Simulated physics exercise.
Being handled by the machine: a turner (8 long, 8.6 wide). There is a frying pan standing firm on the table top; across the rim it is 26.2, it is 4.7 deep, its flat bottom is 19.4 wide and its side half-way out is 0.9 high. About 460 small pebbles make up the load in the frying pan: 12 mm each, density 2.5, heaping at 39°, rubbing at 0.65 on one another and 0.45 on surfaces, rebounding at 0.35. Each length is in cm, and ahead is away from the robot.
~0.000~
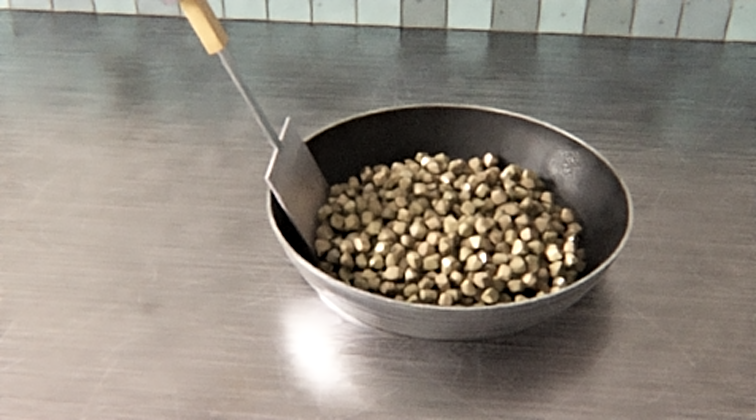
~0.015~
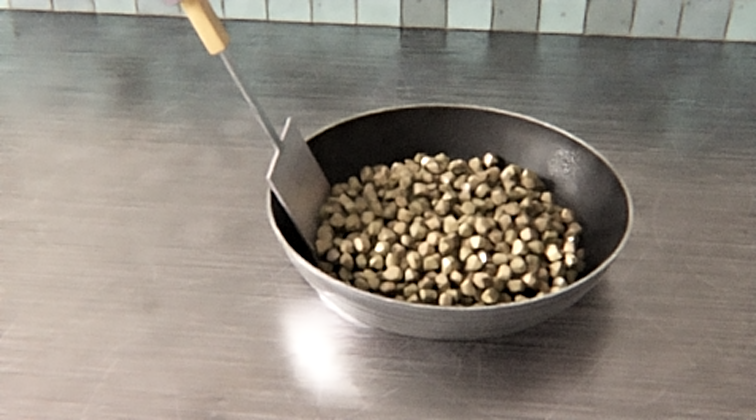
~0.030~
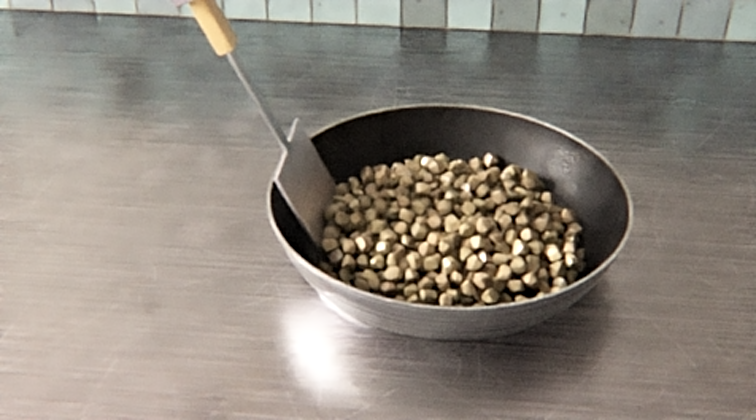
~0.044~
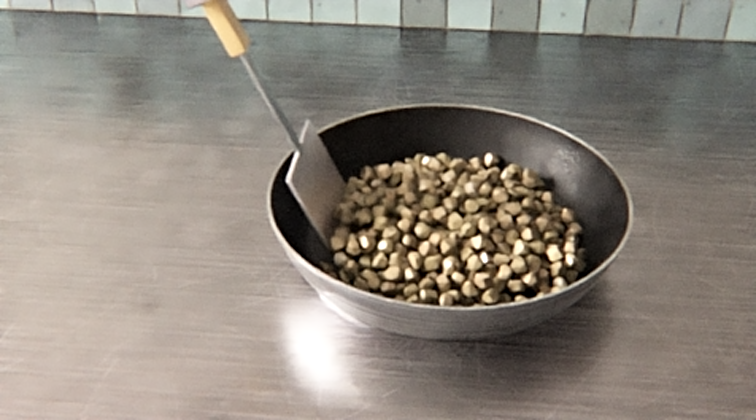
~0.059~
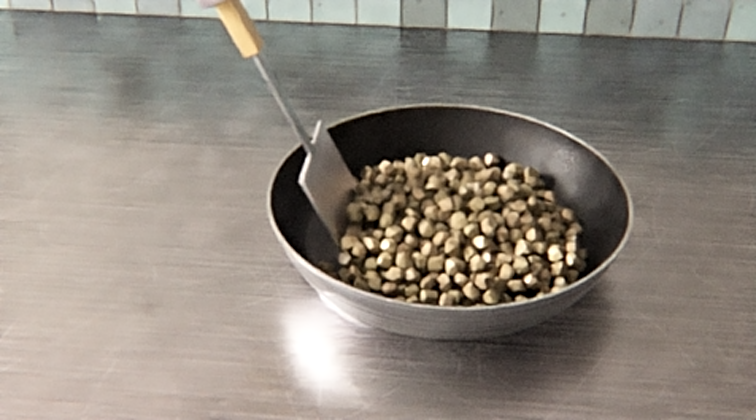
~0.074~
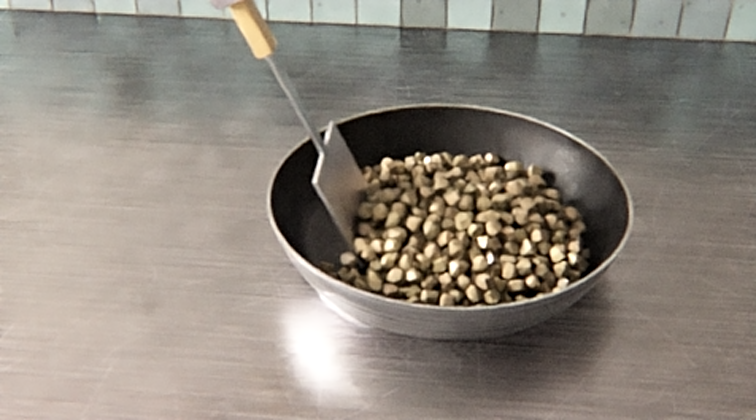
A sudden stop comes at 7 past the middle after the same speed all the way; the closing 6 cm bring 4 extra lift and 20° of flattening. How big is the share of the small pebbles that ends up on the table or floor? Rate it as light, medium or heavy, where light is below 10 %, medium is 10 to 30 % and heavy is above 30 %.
Rating: Light.
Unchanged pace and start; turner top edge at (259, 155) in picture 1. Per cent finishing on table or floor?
About 0 per cent.
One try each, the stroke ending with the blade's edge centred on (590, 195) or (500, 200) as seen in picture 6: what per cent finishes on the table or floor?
Around 25 per cent for the first try and 0 per cent for the second.
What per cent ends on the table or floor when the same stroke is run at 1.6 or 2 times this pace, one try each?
Close to 15 and 15 percent respectively.
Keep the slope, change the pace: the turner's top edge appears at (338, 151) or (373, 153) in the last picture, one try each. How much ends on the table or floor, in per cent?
First try around 10 %, second try around 15 %.
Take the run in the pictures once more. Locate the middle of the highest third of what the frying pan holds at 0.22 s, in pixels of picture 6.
I'd put it close to (545, 206).
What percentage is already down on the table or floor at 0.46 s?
Around 5 %.
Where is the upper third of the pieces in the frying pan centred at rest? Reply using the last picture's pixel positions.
It is centred near (573, 212).
After 0.15 s, sloping 65°, highest piece 4 above the table; 463 in the frying pan.
After 0.22 s, sloping 57°, highest piece 6 above the table; 463 in the frying pan.
After 0.46 s, sloping 45°, highest piece 6 above the table; 446 in the frying pan, 15 on the table or floor, 2 on the blade or in flight.
After 1.51 s, sloping 45°, highest piece 6 above the table; 442 in the frying pan, 21 on the table or floor.
In the end, 442 in the frying pan, 21 on the table or floor. That is 5 % on the table or floor.
